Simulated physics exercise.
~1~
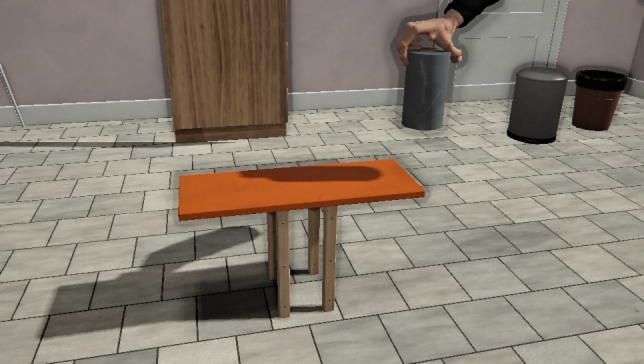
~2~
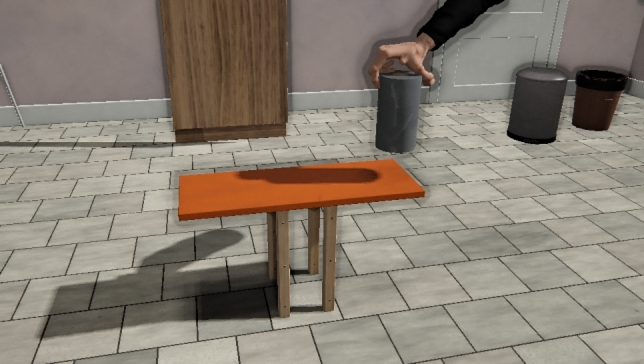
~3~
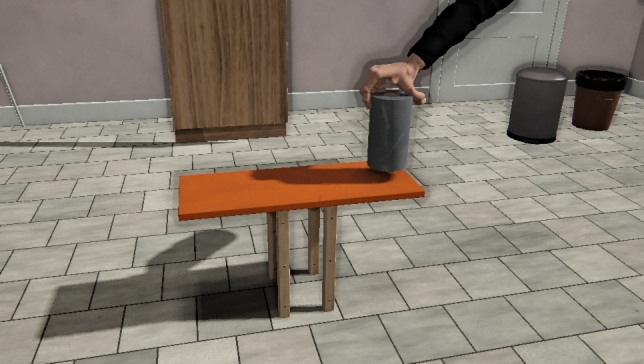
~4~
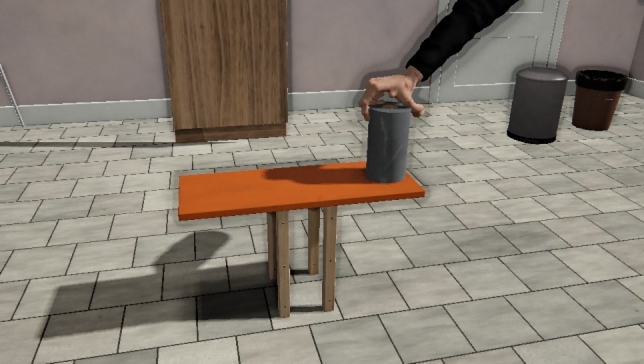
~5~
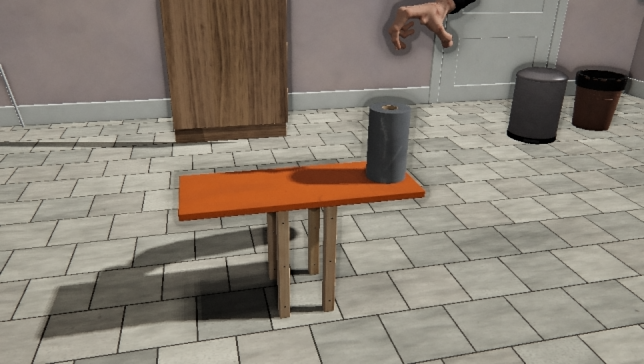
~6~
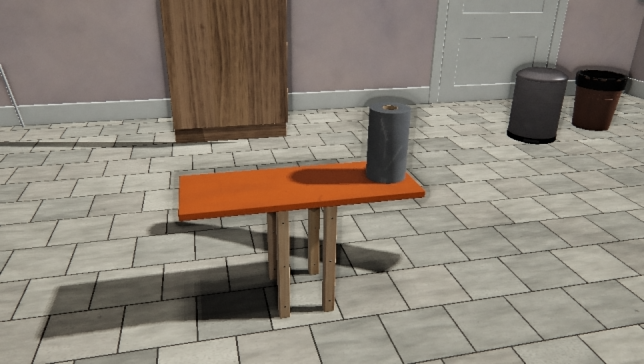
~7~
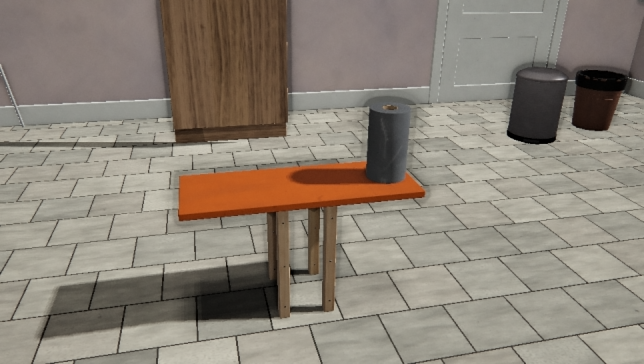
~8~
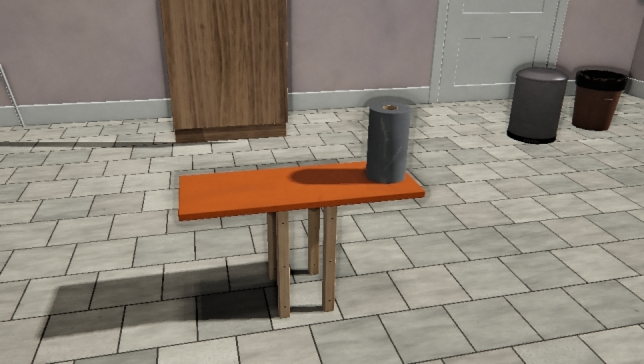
To begin with, a hand reaches in from the upper right, gripping a dark grey roll by its top above a small orange-topped trestle on a pale tiled floor. The hand carries the upright roll left and downward until it hovers over the right end of the trestle. It then lowers the roll onto the orange surface, close to the right edge. The fingers let go, and the hand draws back up and out of view. The roll stays standing where it was put, and the trestle remains steady, without tipping.
